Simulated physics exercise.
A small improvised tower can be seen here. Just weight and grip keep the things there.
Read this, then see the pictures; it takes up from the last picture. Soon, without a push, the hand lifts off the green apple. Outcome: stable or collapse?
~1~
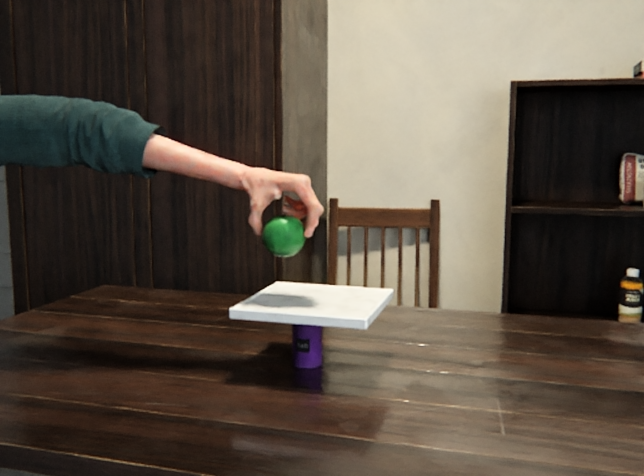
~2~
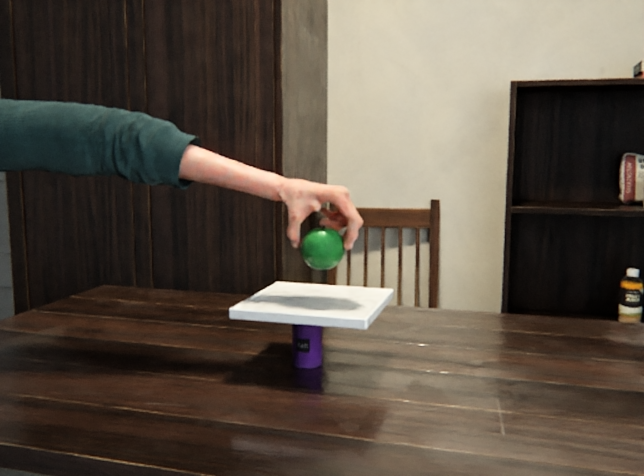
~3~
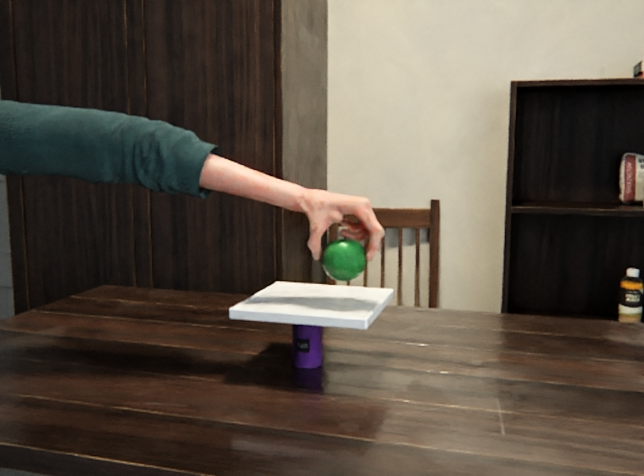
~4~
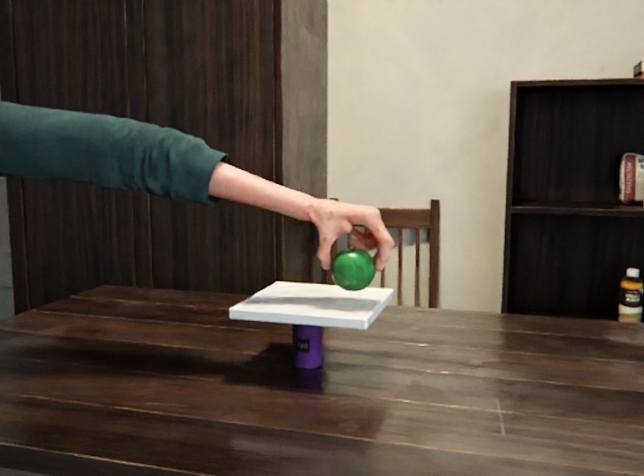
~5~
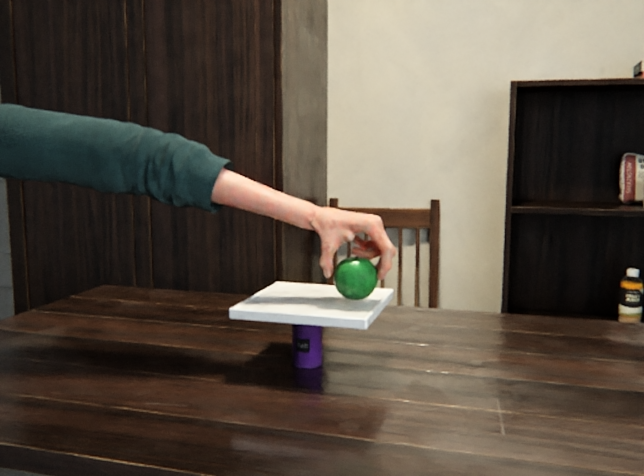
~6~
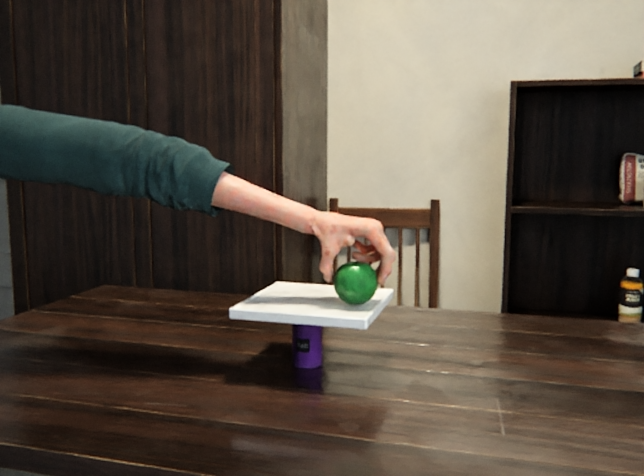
Down it goes.
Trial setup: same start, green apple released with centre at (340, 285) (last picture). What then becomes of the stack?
Topples.
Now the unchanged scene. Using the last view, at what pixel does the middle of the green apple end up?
Around (388, 356).
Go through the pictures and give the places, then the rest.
The first picture shows on its way; green apple (284, 236); white lid (316, 303).
The second picture shows on its way; green apple (322, 248); white lid (316, 303).
The third picture shows on its way; green apple (344, 259); white lid (316, 303).
The fourth picture shows on its way; green apple (353, 270); white lid (316, 303).
The fifth picture shows on its way; green apple (356, 278); white lid (316, 303).
The sixth picture shows in place under the hand; green apple (356, 283); white lid (316, 303).
Then, 0.30 s later than the last frame, green apple now fallen; white lid tilted by 61°.
Then, 0.40 s later than the last frame, white lid tilted by 67°.
When it is over, fallen, green apple; lying over in the stack, white lid; purple shaker as before. End places, in pixels of the last picture, green apple near (388, 356). The stack comes apart.
